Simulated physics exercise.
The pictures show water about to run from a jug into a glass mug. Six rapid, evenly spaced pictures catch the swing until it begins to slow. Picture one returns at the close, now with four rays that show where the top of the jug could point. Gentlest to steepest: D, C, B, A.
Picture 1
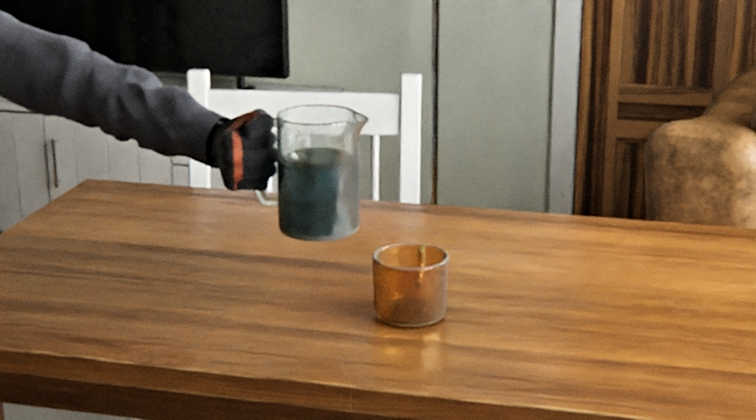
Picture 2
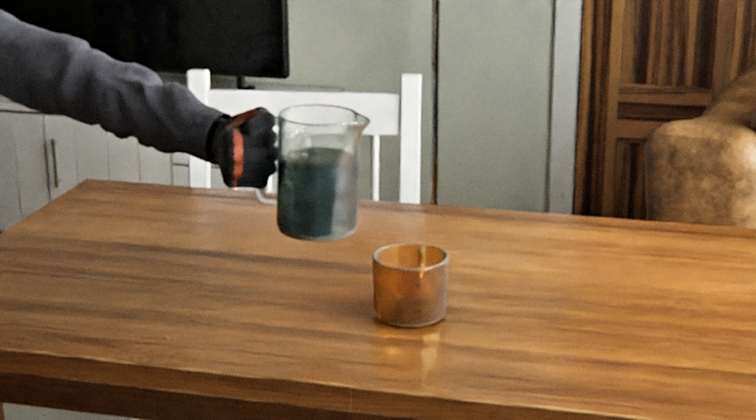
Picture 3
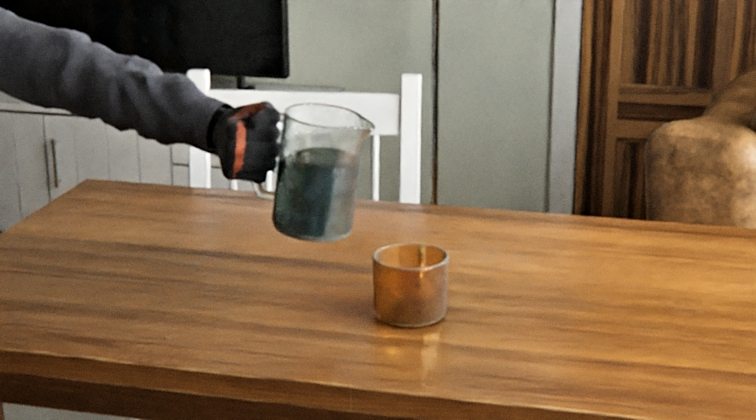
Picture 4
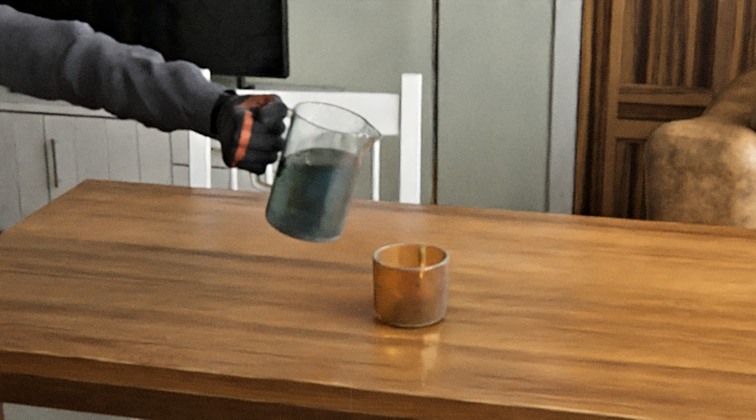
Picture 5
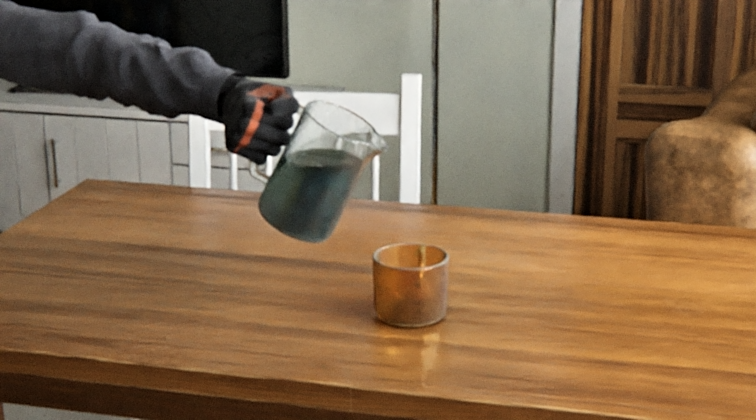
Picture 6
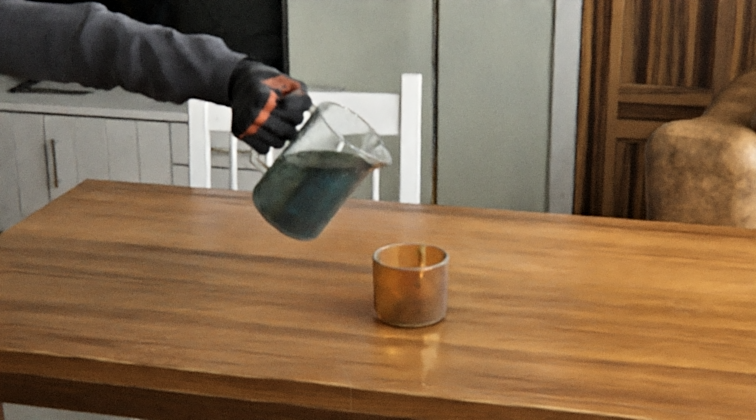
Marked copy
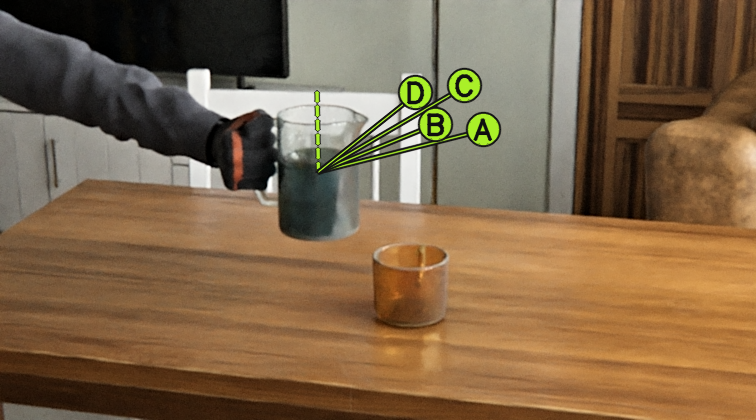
A glass jug of dark bluish liquid, held by a black-and-orange gloved hand above a wooden table, starts upright and tilts steadily rightward, its lip lowering near a small amber glass mug while the liquid stays inside.
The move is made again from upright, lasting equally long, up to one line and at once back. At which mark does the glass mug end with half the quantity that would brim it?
A beats the others.
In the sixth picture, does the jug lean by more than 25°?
Yes.
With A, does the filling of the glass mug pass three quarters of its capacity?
No, it does not.
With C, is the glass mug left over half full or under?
Under half.
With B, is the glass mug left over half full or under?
Under.
In lime, A at (467, 134); B at (419, 130); C at (449, 95); D at (403, 104).
For tilt A, the glass mug ends with about 50 % of what it can hold; 3 % of the water is spilt.
For tilt B, the glass mug ends with about 30 % of what it can hold.
For tilt C, the glass mug ends with about 14 % of what it can hold.
For tilt D, the glass mug ends with about 4 % of what it can hold.
